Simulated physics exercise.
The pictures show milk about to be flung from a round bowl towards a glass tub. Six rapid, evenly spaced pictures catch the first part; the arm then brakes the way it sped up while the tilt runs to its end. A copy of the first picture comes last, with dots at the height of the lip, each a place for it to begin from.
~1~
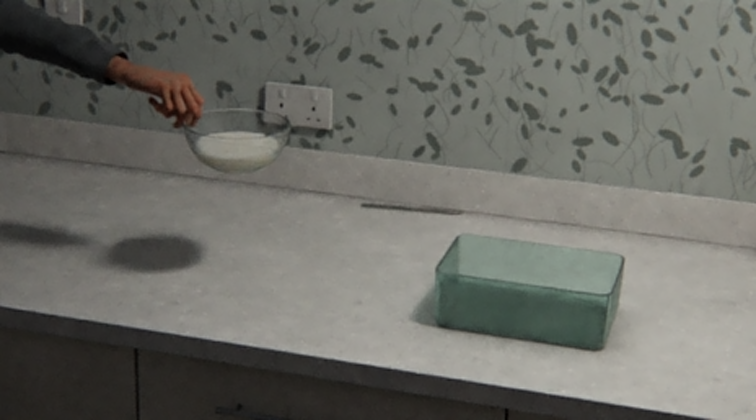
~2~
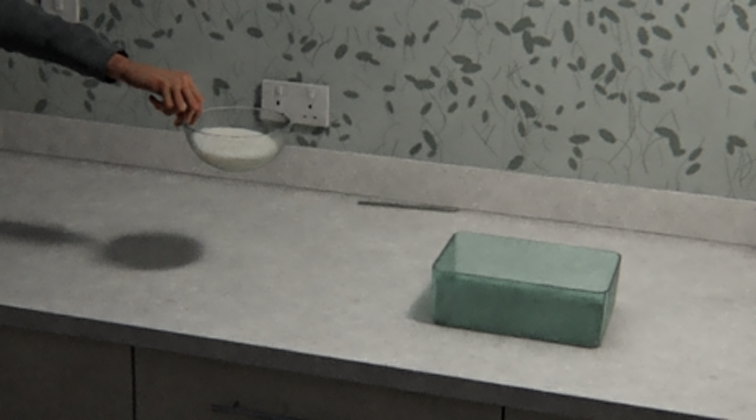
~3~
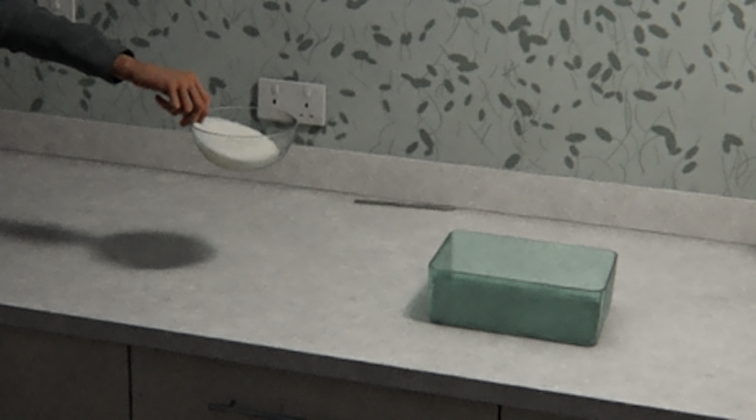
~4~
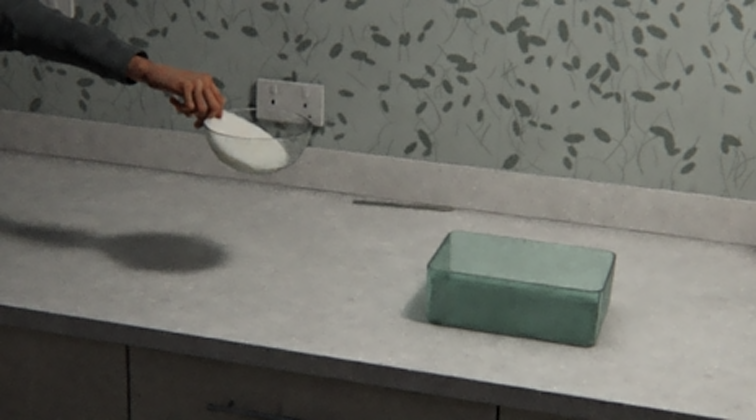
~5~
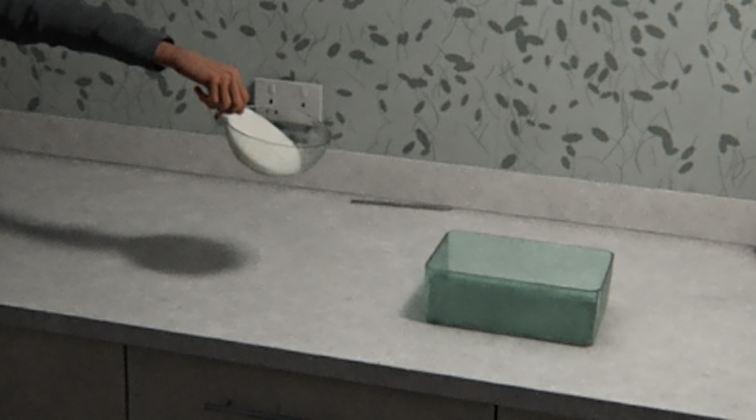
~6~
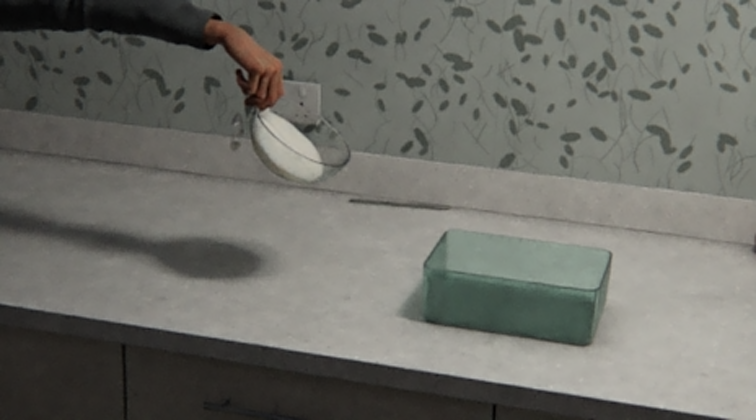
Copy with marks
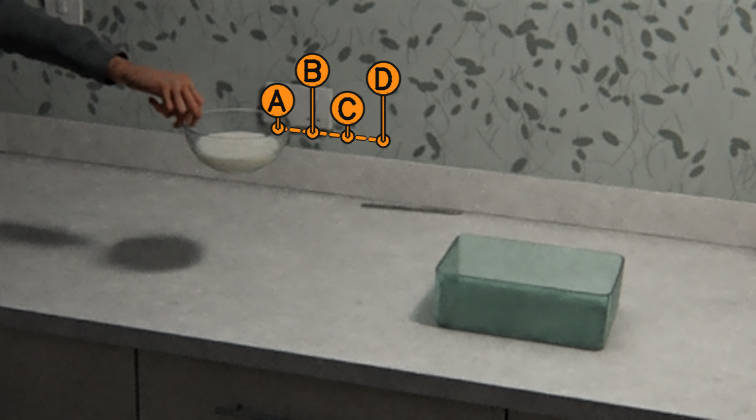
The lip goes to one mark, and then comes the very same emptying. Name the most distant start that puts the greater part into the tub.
The limit is B.
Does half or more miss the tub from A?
Yes, that goes wrong.
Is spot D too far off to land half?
No, that is safe.
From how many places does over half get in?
Three.
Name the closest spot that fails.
Here it is spot A.
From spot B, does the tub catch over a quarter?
Yes, it does.
On the marked copy, A at (277, 128); B at (312, 132); C at (347, 136); D at (383, 140).
With A, about 21 % lands in the tub, 72 % falls short and 8 % goes beside or beyond.
With B, about 68 % lands in the tub, 19 % falls short and 13 % goes beside or beyond.
With C, about 71 % lands in the tub, 7 % falls short and 22 % goes beside or beyond.
With D, about 77 % lands in the tub, 8 % falls short and 15 % goes beside or beyond.
